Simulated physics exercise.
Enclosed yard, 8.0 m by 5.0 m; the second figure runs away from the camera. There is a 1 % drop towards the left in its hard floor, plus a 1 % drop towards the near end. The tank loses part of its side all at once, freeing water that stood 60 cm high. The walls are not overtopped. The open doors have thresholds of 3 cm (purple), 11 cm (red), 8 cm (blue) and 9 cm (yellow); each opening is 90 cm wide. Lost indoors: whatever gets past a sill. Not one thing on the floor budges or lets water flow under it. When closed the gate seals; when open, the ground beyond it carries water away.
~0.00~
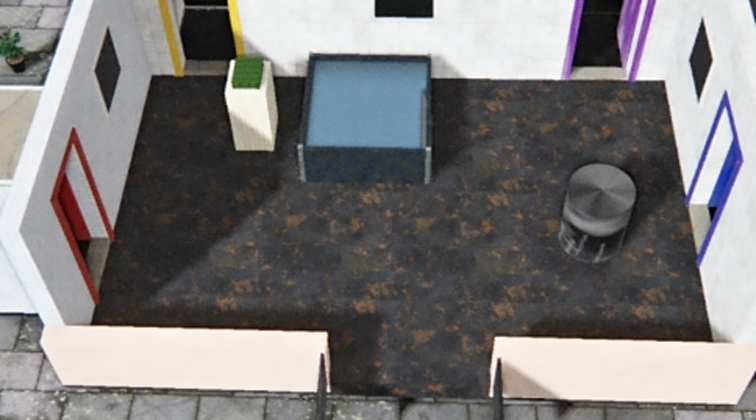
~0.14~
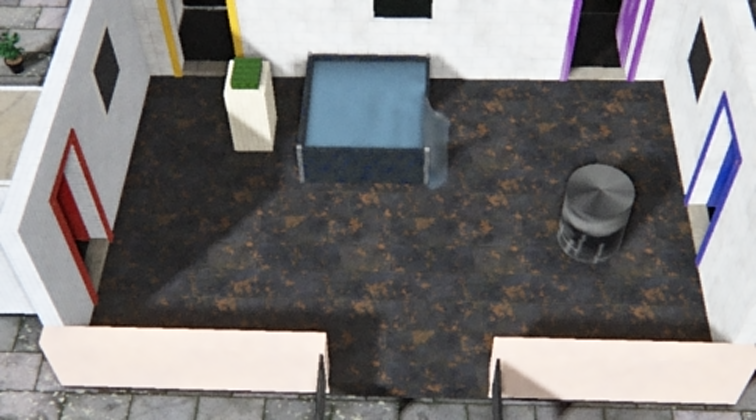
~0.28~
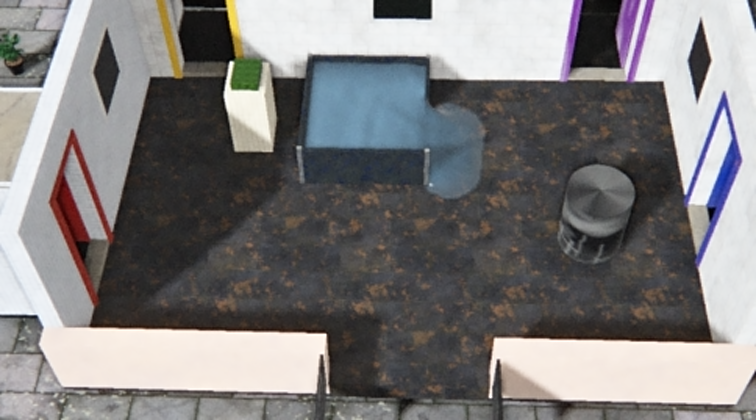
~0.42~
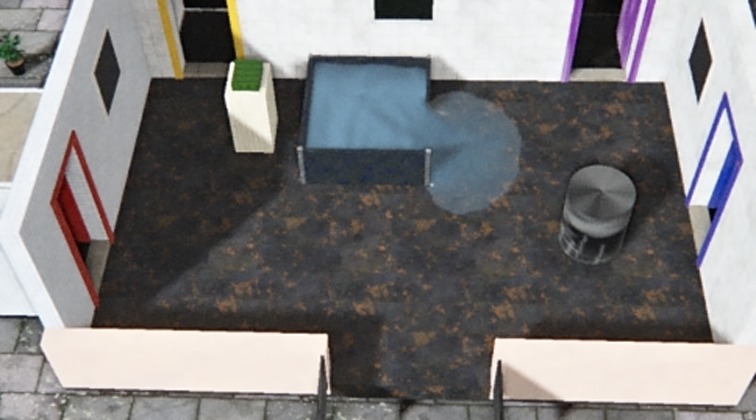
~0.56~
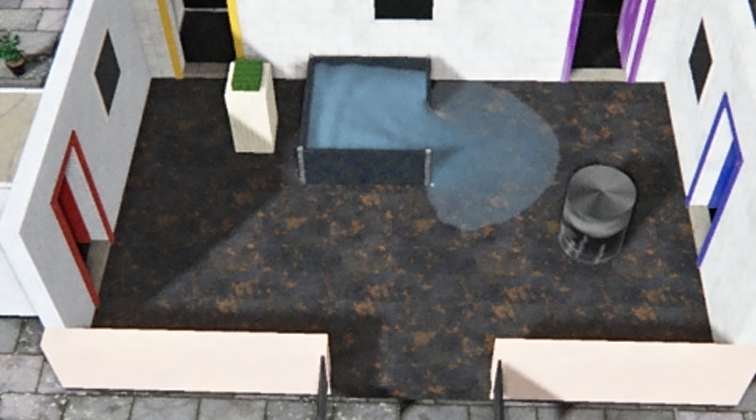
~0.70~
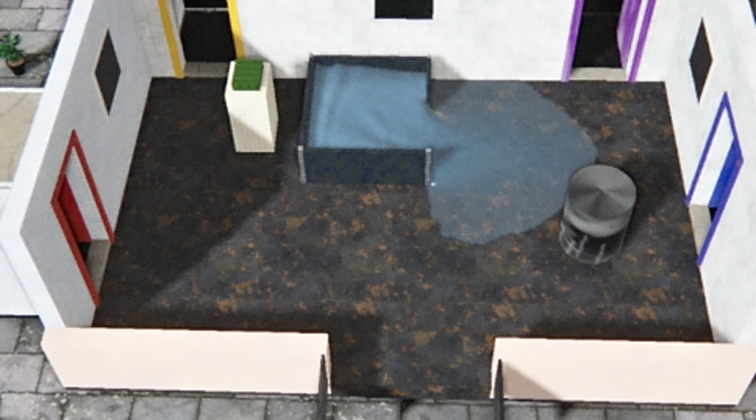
Water pours from the right side of a tank and spreads across the dark floor.
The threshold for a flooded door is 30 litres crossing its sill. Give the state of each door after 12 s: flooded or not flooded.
State after that time: Purple door flooded, red door not flooded, blue door flooded, yellow door not flooded.
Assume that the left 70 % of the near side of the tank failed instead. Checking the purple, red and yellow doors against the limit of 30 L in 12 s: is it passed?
The purple door comes out less than that, the red door less than that and the yellow door less than that.
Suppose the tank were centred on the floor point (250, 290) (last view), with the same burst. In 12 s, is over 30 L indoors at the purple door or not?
Well, purple ends up beyond the mark.
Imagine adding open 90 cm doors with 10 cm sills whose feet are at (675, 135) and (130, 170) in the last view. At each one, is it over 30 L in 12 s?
Exceeded, within it.
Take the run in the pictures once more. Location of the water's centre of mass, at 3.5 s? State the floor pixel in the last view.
About (524, 176).
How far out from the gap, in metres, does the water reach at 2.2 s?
Roughly 4.6 metres out.
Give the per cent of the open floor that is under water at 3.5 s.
Some 40 per cent of the floor is wet.
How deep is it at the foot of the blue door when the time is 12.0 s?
It comes to near 3.0 cm.
After 1.4 s water covers 30 % of the floor and is deepest (28 cm) near (441, 159); purple door 6 cm at the sill, 0 L in, red door not reached, blue door not reached, yellow door not reached.
After 2.2 s water covers 35 % of the floor and is deepest (29 cm) near (669, 106); purple door 8 cm at the sill, 5 L in, red door not reached, blue door 18 cm at the sill, 27 L in, yellow door not reached.
After 3.5 s water covers 40 % of the floor and is deepest (18 cm) near (660, 372); purple door 12 cm at the sill, 43 L in, red door not reached, blue door 14 cm at the sill, 73 L in, yellow door not reached.
After 7.0 s water covers 60 % of the floor and is deepest (10 cm) near (496, 307); purple door 5 cm at the sill, 114 L in, red door not reached, blue door 6 cm at the sill, 90 L in, yellow door not reached.
After 12.0 s water covers 75 % of the floor and is deepest (10 cm) near (84, 361); purple door 1 cm at the sill, 121 L in, red door 7 cm at the sill, 0 L in, blue door 3 cm at the sill, 91 L in, yellow door 1 cm at the sill, 0 L in.
